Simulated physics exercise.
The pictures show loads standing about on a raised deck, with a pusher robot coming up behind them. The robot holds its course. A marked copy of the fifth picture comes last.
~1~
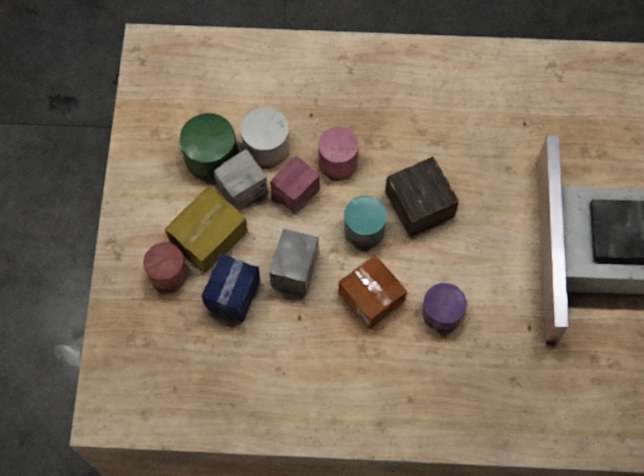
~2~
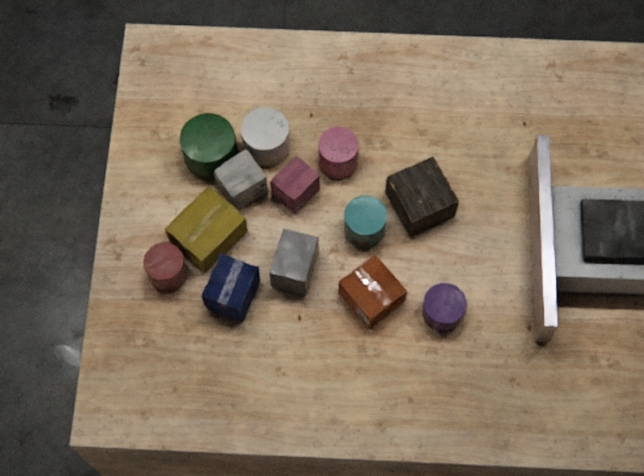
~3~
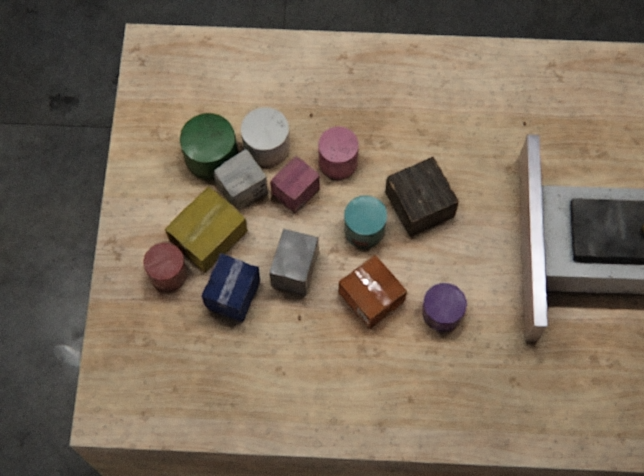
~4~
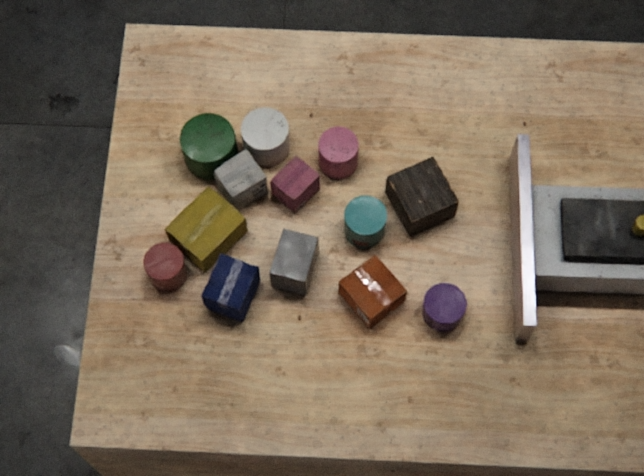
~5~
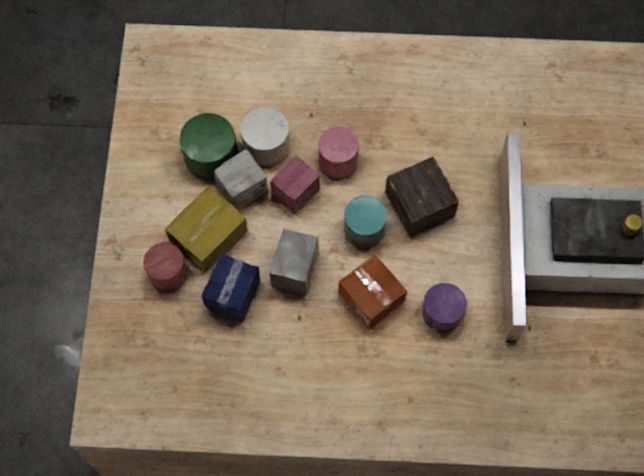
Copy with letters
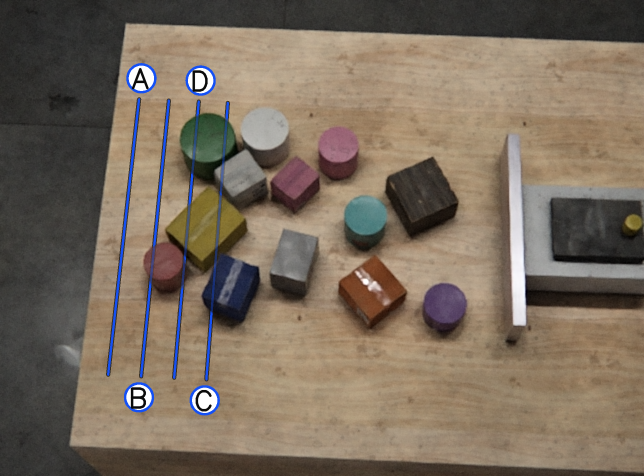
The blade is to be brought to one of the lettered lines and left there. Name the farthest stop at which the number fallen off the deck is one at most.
At C, and not beyond.
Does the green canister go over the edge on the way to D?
No.
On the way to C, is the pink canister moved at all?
By then, yes.
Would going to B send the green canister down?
No.
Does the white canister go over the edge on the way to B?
By then, no.
On the copy, A at (124, 230); B at (156, 231); C at (218, 234); D at (187, 233).
On C. First, robot (482, 224); purple pail (378, 302); pink canister (331, 153).
Then, robot (376, 219); yellow box (165, 223); red pail (161, 271).
Finally, robot (292, 216); yellow box over the edge; white parcel (115, 175); one fallen.
By contrast, A drops eight; B drops five; D drops two.
